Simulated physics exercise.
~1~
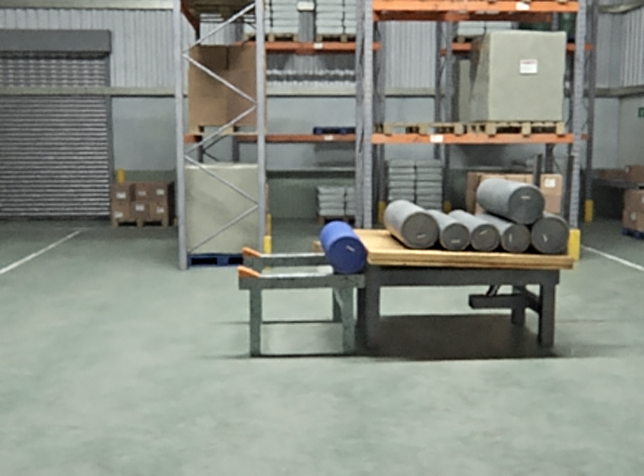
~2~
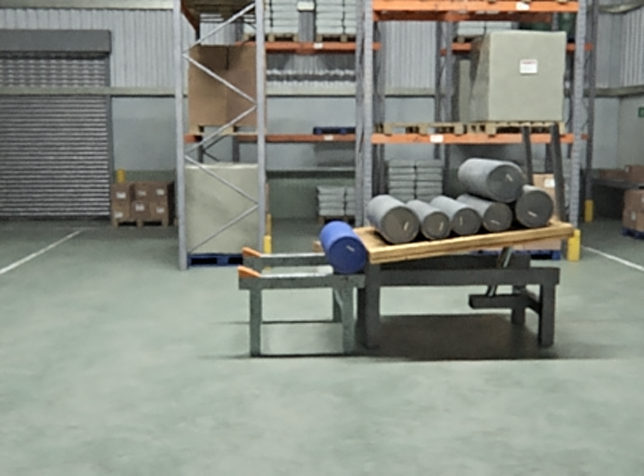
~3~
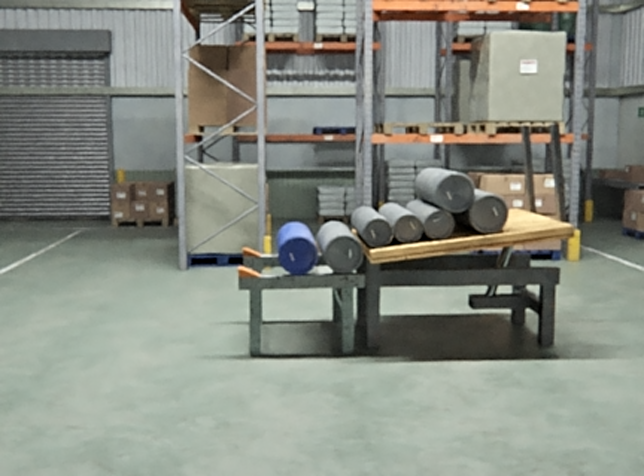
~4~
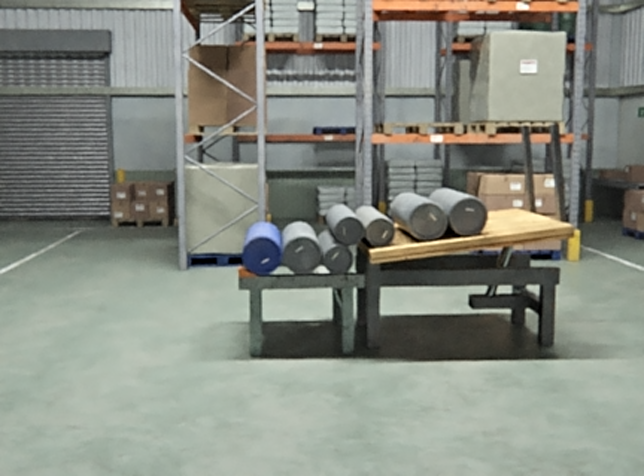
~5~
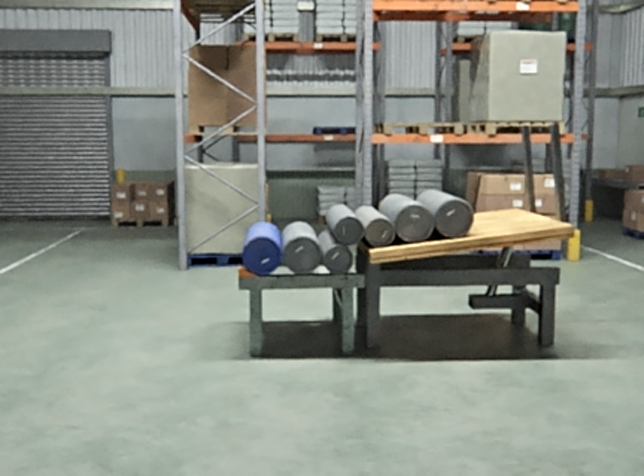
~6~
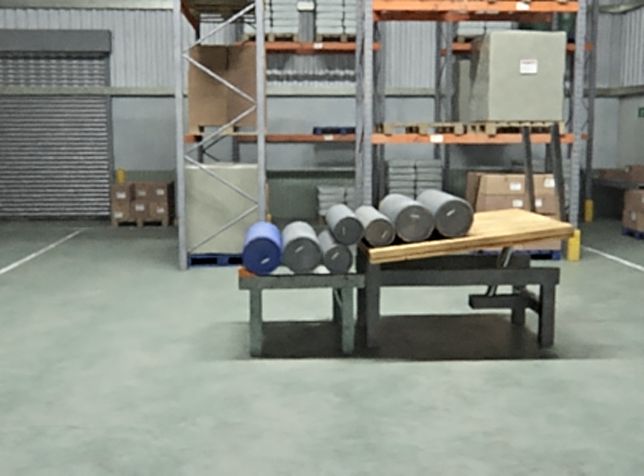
Blue cylinder rolling left onto a low rack as a wooden deck tilts, grey cylinders following and settling in a row behind it.
